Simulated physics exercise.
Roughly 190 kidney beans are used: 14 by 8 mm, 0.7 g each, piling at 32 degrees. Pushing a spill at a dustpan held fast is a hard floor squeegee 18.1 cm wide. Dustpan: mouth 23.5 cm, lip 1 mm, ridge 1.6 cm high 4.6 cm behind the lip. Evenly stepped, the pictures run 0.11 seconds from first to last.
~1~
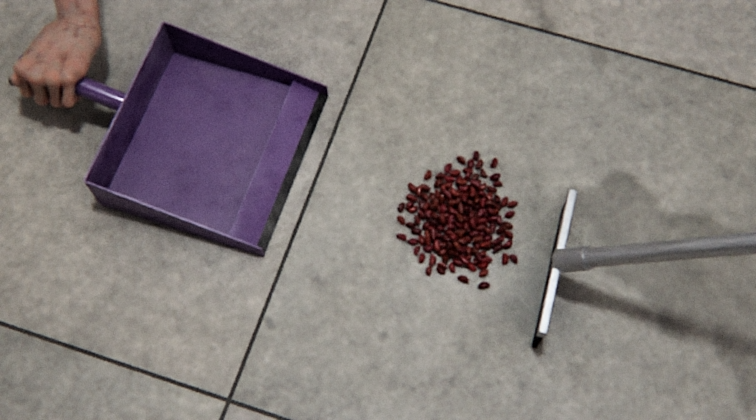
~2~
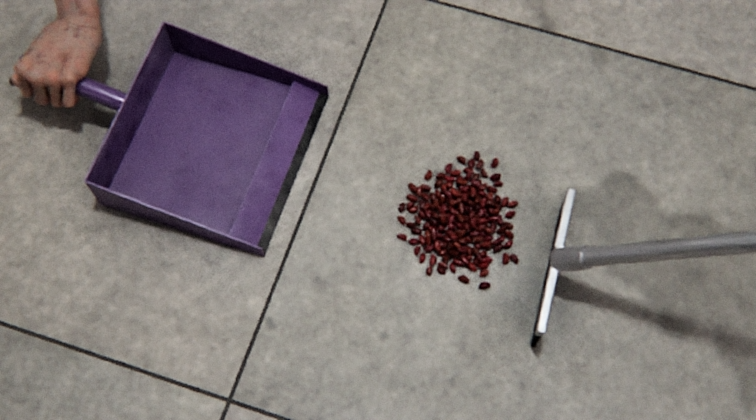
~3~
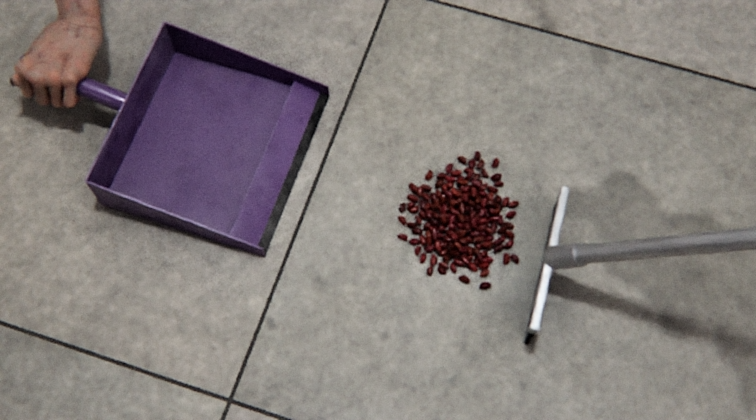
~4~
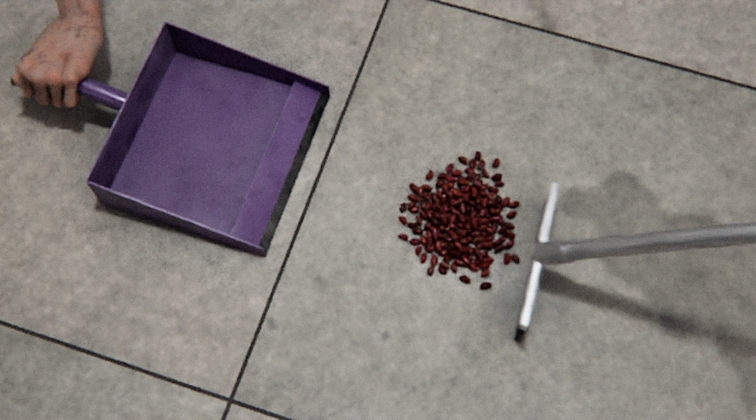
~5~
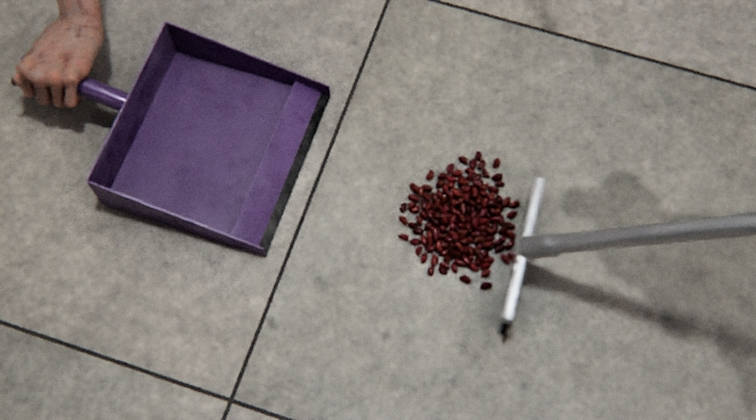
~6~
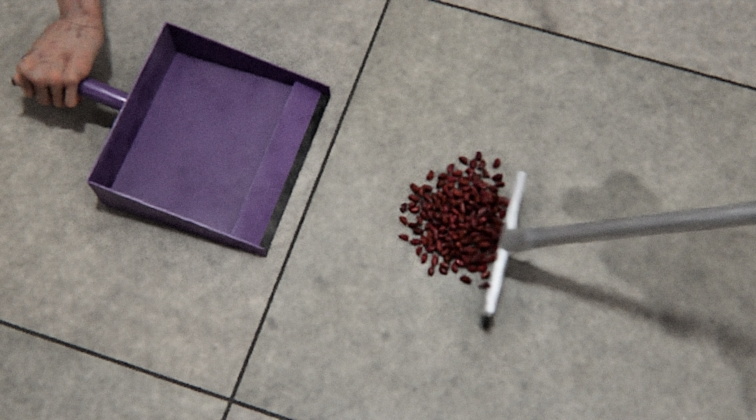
A heap of dark red beans lies near the middle of a grey tiled floor with dark joints, seen from above by a still camera. At the left, a hand at the upper edge holds a purple dustpan motionless by its handle, its open side facing the beans. From the right, a white-edged squeegee on a grey pole slides left, slowly then faster, and presses into the heap's right edge, nudging some beans.
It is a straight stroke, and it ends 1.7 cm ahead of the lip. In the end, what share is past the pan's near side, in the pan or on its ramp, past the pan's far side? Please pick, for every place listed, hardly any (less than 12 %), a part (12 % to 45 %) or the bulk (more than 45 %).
Near side: Hardly any, pan: The bulk, far side: Hardly any.
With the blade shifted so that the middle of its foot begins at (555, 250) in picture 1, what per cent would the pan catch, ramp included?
Roughly 60 percent, ramp included.
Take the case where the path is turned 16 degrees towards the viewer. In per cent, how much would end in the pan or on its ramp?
Roughly 35 per cent.
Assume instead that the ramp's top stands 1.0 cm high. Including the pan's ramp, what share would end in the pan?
About 60 %.
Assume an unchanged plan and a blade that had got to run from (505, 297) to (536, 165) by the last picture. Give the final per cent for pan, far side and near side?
Final per cent - pan 30, far 20, near 5.
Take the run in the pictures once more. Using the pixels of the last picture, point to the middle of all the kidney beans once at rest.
About (288, 165).
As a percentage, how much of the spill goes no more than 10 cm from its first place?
Near 5 per cent.
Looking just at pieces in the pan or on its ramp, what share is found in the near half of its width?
Roughly 50 per cent.
Then, 0.13 s after the last picture, middle of the blade 14 cm from the lip; 0 % over the lip, far side 0 %, near side 5 %.
Then, 0.22 s after the last picture, middle of the blade 5 cm from the lip; 5 % over the lip, far side 5 %, near side 5 %.
Then, 0.44 s after the last picture, middle of the blade 2 cm from the lip; 60 % over the lip, far side 5 %, near side 5 %.
In the end, near side 5 %, pan 60 %, far side 5 %, in front of the lip or behind the blade 30 %.
